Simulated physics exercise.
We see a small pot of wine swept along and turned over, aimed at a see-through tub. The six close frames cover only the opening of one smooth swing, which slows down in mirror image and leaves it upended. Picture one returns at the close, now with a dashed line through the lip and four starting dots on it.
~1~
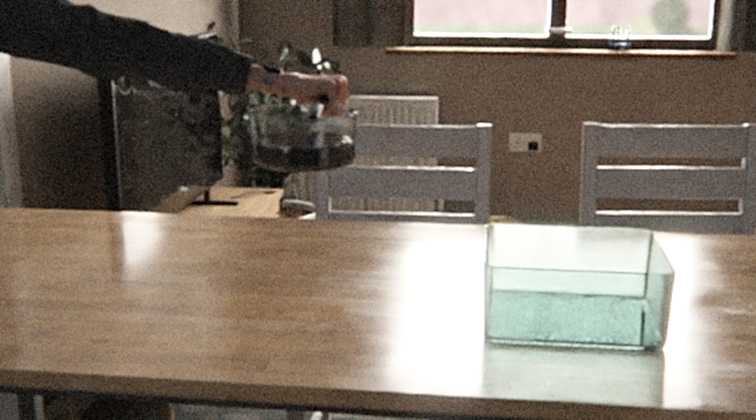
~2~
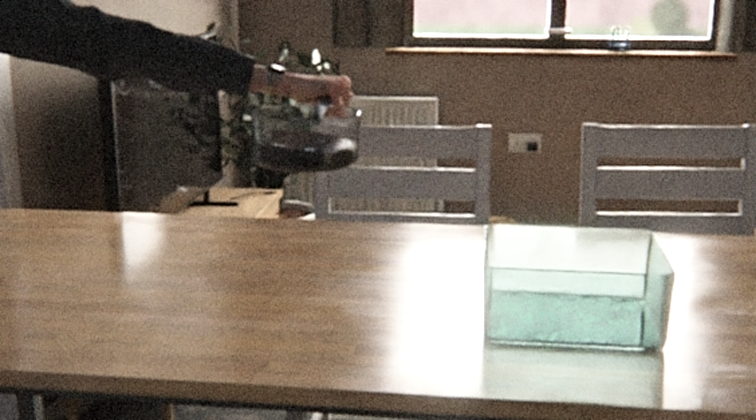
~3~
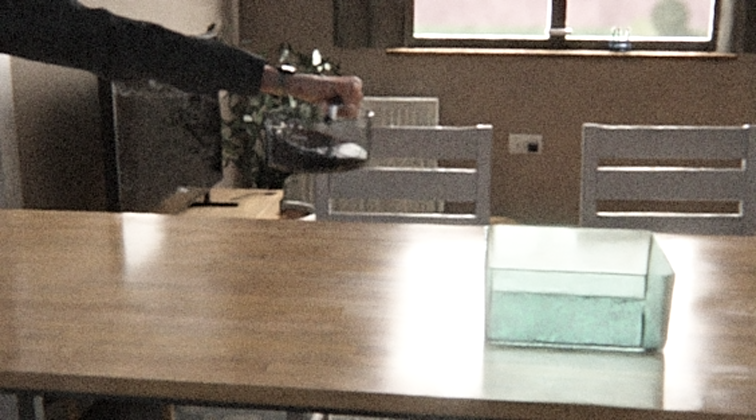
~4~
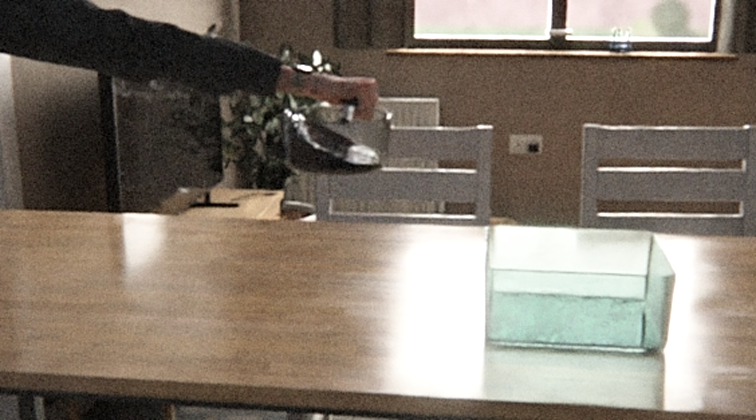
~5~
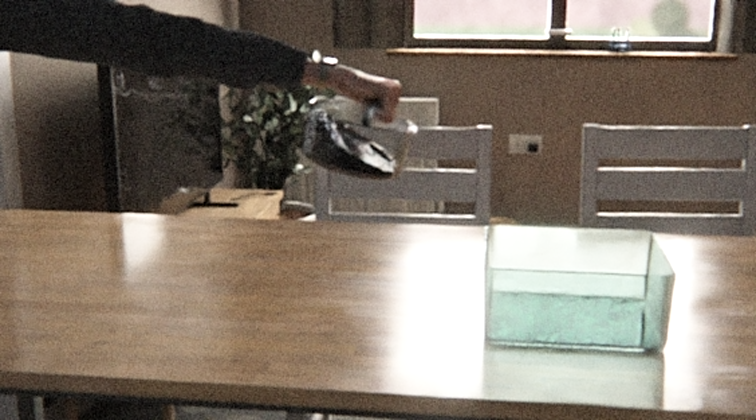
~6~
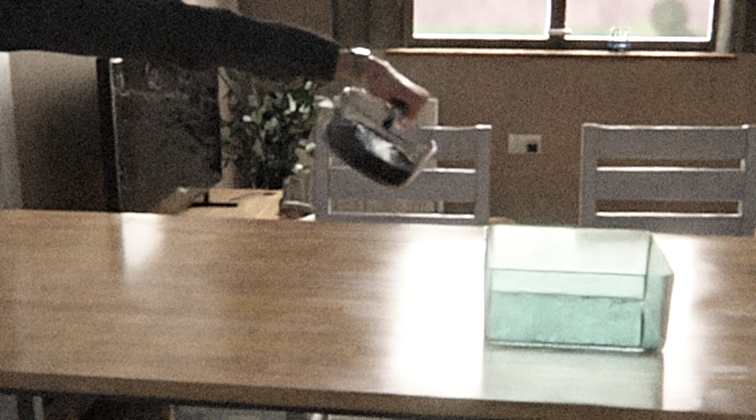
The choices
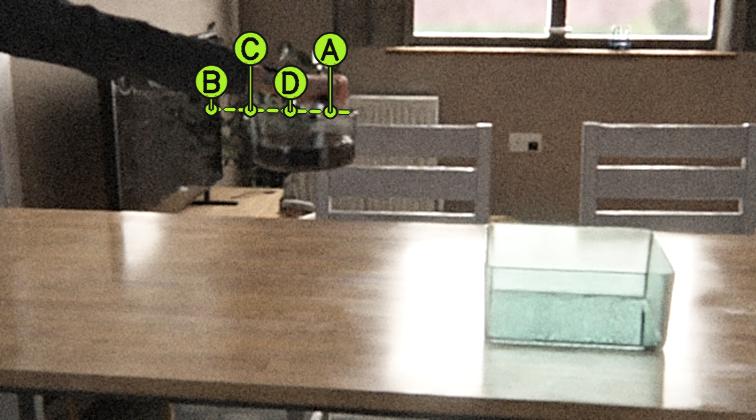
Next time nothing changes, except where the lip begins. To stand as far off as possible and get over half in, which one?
A will do.
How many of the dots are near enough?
One of them.
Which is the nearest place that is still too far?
Here it is place D.
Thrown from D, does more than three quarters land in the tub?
No.
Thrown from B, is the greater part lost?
Yes, that goes wrong.
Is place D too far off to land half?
Yes, it does.
In lime, A at (330, 111); B at (211, 109); C at (250, 110); D at (290, 110).
For place A, about 66 % lands in the tub, 24 % falls short and 10 % goes beside or beyond.
For place B, about 0 % lands in the tub, 99 % falls short.
For place C, about 8 % lands in the tub, 89 % falls short.
For place D, about 35 % lands in the tub, 60 % falls short and 5 % goes beside or beyond.
